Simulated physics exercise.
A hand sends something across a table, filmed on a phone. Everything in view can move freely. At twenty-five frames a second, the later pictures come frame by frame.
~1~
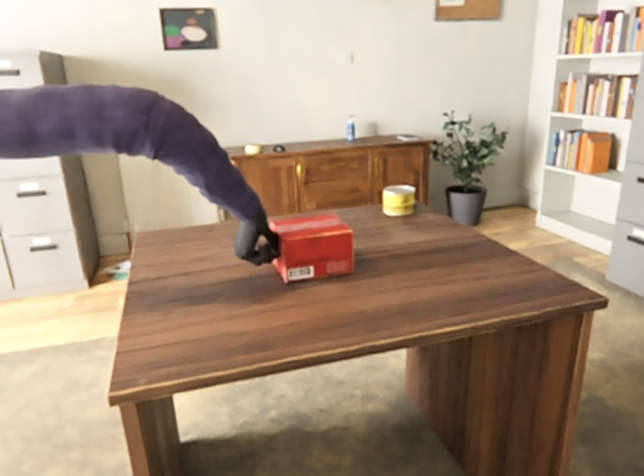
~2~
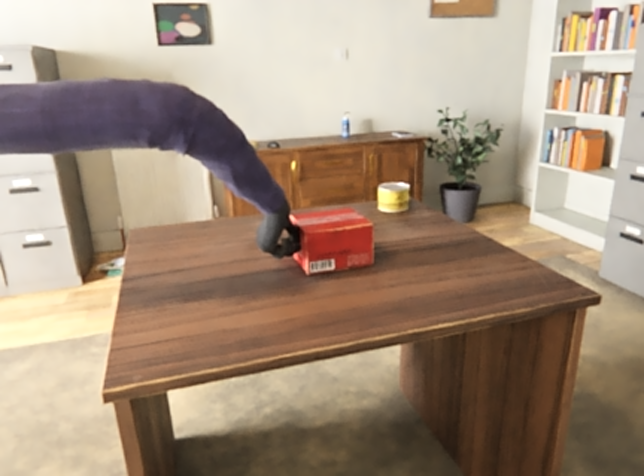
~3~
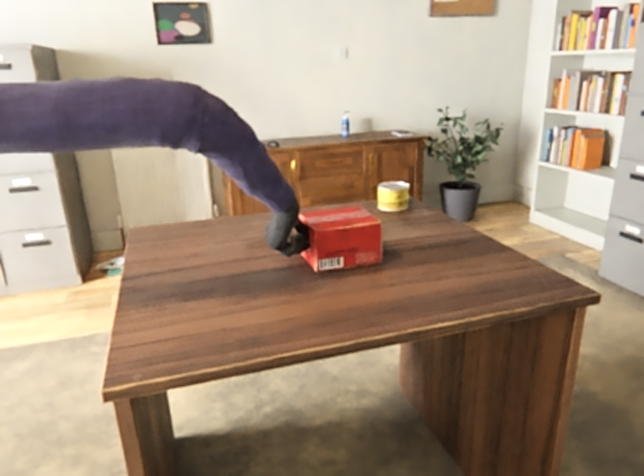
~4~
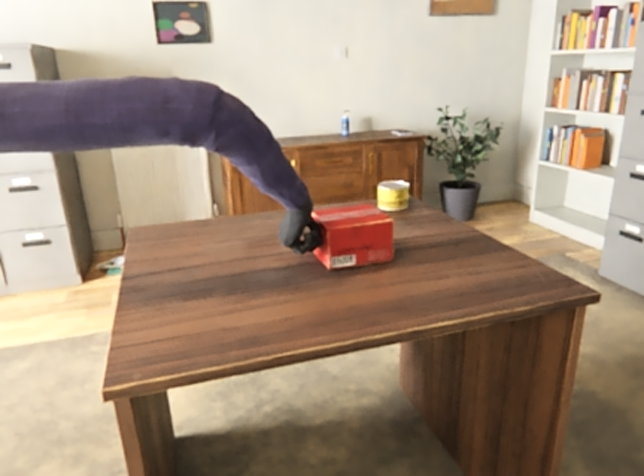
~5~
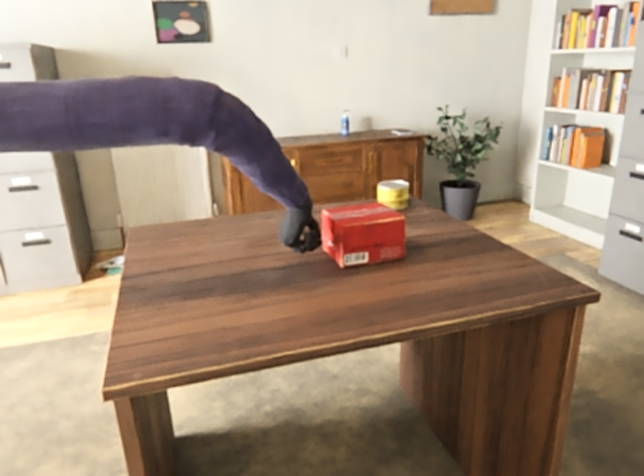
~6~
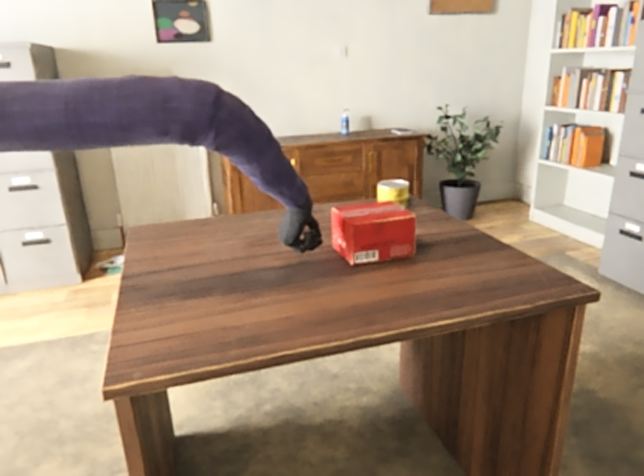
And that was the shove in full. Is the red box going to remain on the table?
My guess is it never leaves the table.
Then, 0.10 s past the last view, red box displaced a little near (387, 229).
Then, 0.30 s past the last view, red box displaced about its own width near (390, 229).
Finally, moved from the start, red box. Final places as the last picture's camera would see them, red box near (390, 229).
